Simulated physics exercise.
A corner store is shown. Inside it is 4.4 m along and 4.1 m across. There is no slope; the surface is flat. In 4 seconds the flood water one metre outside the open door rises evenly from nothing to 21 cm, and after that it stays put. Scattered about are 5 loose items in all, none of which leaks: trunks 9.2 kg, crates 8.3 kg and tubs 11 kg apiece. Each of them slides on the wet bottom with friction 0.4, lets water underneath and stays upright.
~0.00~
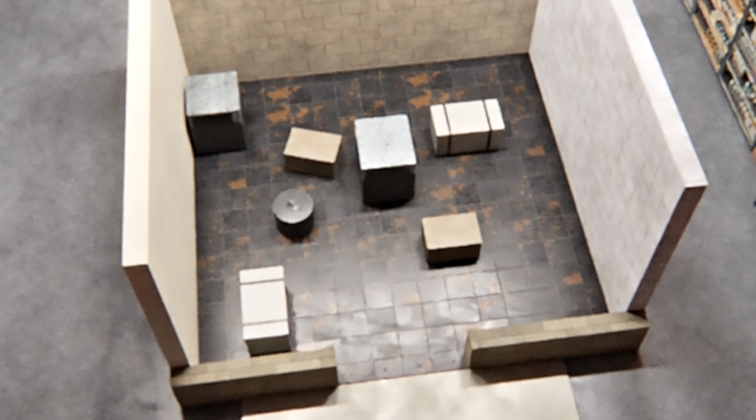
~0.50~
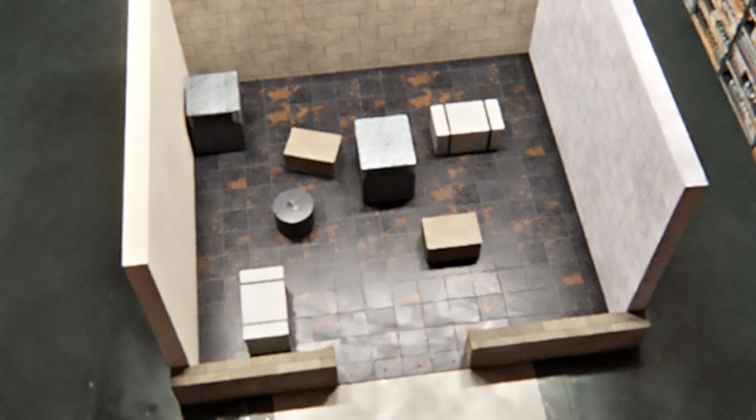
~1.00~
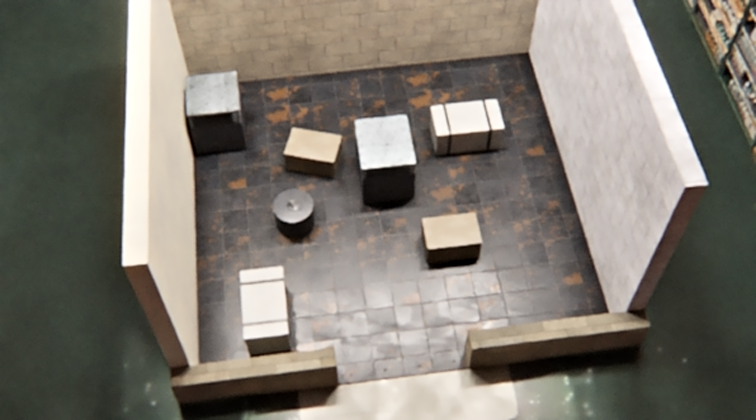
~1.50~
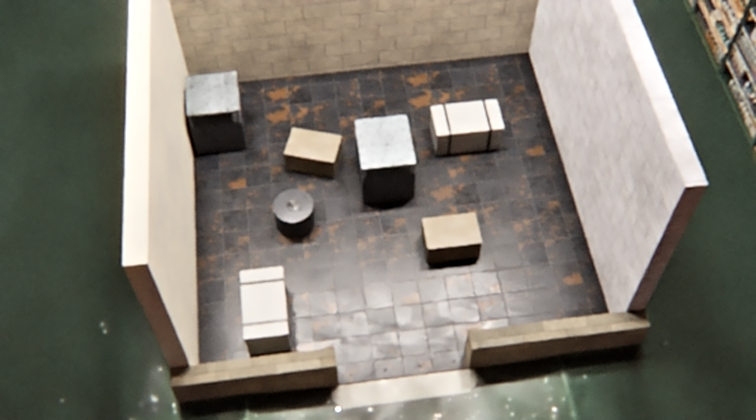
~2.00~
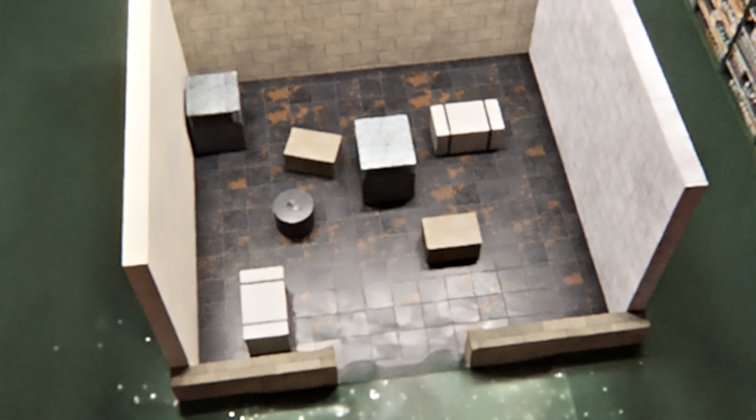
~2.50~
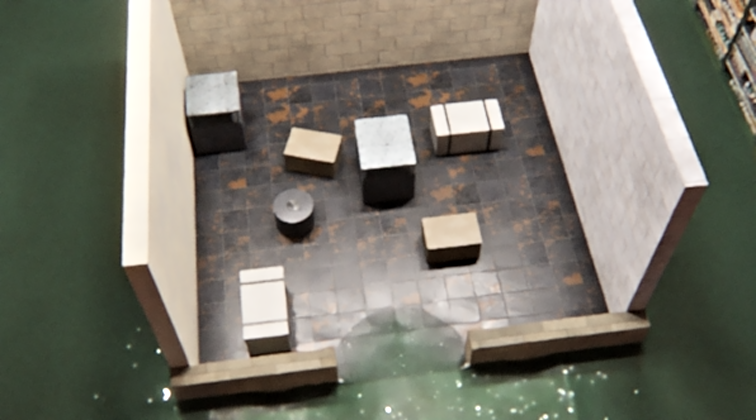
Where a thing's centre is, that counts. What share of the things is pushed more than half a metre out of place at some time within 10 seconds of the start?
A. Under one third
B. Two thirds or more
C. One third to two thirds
Two thirds or more.
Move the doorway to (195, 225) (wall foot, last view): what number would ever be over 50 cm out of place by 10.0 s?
The answer then is 3.
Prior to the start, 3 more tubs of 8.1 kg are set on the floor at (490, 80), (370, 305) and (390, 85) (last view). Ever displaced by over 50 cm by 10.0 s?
Sequence: Above the line / above the line / above the line.
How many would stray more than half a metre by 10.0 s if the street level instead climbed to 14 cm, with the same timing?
You'd get 3 in that case.
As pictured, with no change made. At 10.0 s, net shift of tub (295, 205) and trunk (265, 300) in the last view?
First 150 cm, then 20 cm.
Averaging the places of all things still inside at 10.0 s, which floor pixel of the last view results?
Close to (369, 158).
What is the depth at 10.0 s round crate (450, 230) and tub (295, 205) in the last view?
First about 10 cm, second about 10 cm.
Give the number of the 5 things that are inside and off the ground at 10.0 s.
Just then, the number is 5.
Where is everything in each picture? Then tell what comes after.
A trunk at (467, 117), on the bottom; a trunk at (264, 302), on the bottom; 0.0 m2 under water; 0 of 5 have shifted, in the first picture.
A trunk at (467, 117), on the bottom; a trunk at (264, 302), on the bottom; 0.0 m2 under water; 0 of 5 have shifted, in the second picture.
A trunk at (467, 117), on the bottom; a trunk at (264, 302), on the bottom; 0.0 m2 under water; 0 of 5 have shifted, in the third picture.
A trunk at (467, 117) rests on the ground; a trunk at (264, 302) rests on the ground; water covers 0.0 m2; 0 of 5 have shifted, in the fourth picture.
A trunk at (467, 117) rests on the ground; a trunk at (264, 302), on the bottom; water covers 0.0 m2; 0 of 5 have shifted, in the fifth picture.
A trunk at (467, 117) rests on the ground; a trunk at (264, 302) rests on the ground; water covers 0.6 m2; 0 of 5 have shifted, in the sixth picture.
After 3.5 s 0 of 5 are over 50 cm from their spots; 0 afloat.
After 4.5 s 0 of 5 are over 50 cm from their spots; 0 afloat.
After 7.0 s 4 of 5 are over 50 cm from their spots; 3 afloat.
After 10.0 s 4 of 5 are over 50 cm from their spots, and 4 have been at some point; 5 afloat.
